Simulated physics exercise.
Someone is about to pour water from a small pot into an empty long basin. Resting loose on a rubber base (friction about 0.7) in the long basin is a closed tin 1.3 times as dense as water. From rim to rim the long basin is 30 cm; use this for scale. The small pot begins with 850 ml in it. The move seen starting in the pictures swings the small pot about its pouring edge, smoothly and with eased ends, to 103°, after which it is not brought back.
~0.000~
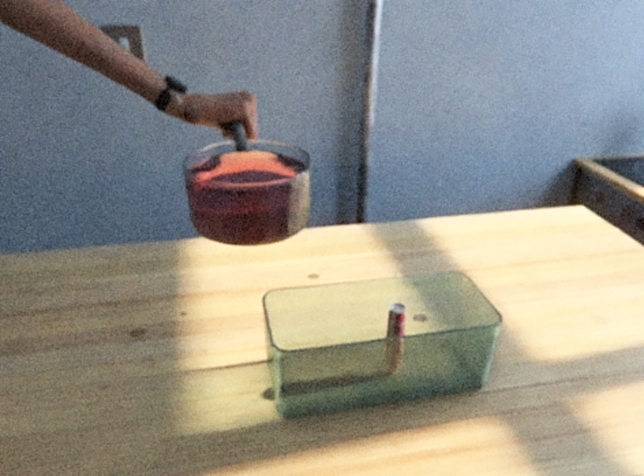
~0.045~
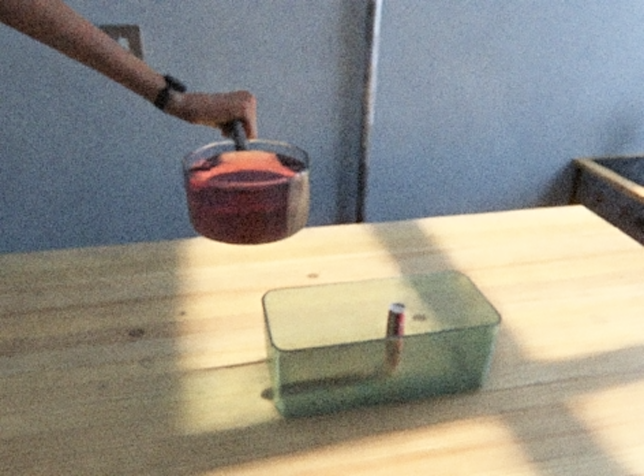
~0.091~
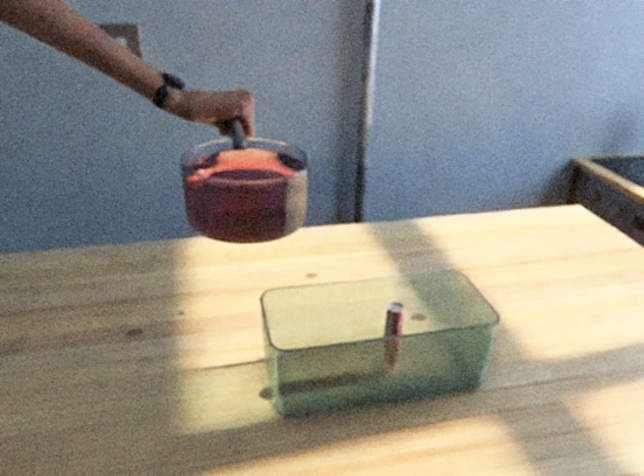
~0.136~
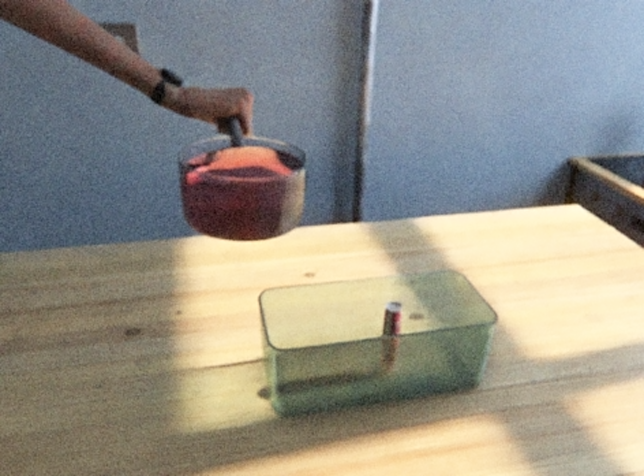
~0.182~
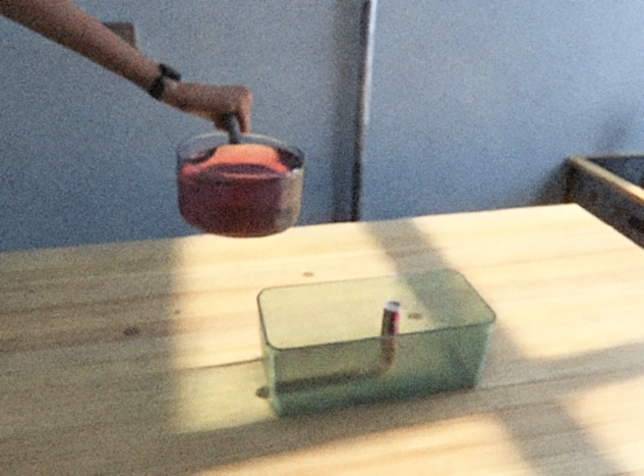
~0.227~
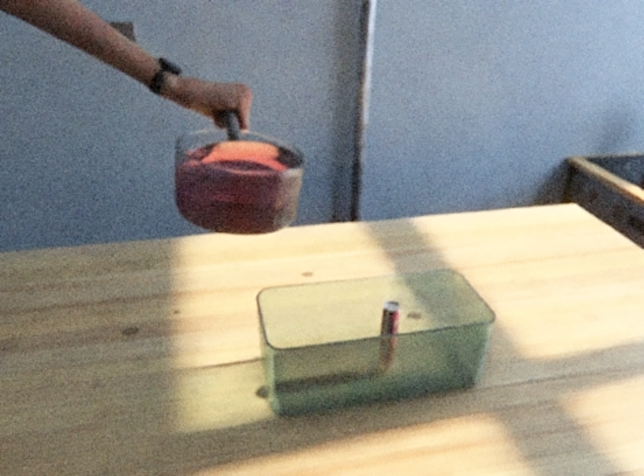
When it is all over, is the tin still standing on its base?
No, it has tipped onto its side.
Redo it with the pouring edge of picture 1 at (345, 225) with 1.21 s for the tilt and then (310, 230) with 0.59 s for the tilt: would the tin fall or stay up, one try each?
Run one: It does not tip. Run two: It tumbles.
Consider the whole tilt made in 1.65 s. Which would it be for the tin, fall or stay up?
The tin tips over.
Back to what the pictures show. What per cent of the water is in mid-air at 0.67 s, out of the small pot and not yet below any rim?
About 32 per cent.
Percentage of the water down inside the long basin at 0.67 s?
I reckon close to 4 percent of it.
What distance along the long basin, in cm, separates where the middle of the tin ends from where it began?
The tin's middle ends up about 6.5 cm along the basin.
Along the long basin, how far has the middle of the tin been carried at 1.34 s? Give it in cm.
Estimate: Around 3 cm.
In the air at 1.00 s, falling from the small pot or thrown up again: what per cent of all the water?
Around 28 percent of it is airborne.
By 0.67 s the tilt is 60° and 64 per cent is still to pour; the tin stands where it began.
By 1.00 s the tilt is 95° and 12 per cent is still to pour; the tin stands where it began.
By 1.34 s the tilt is 103° and 1 per cent is still to pour; the tin leans 30°.
By 1.71 s the tilt is 103° and 0 per cent is still to pour; the tin lies on its side.
At rest the tin lies on its side.
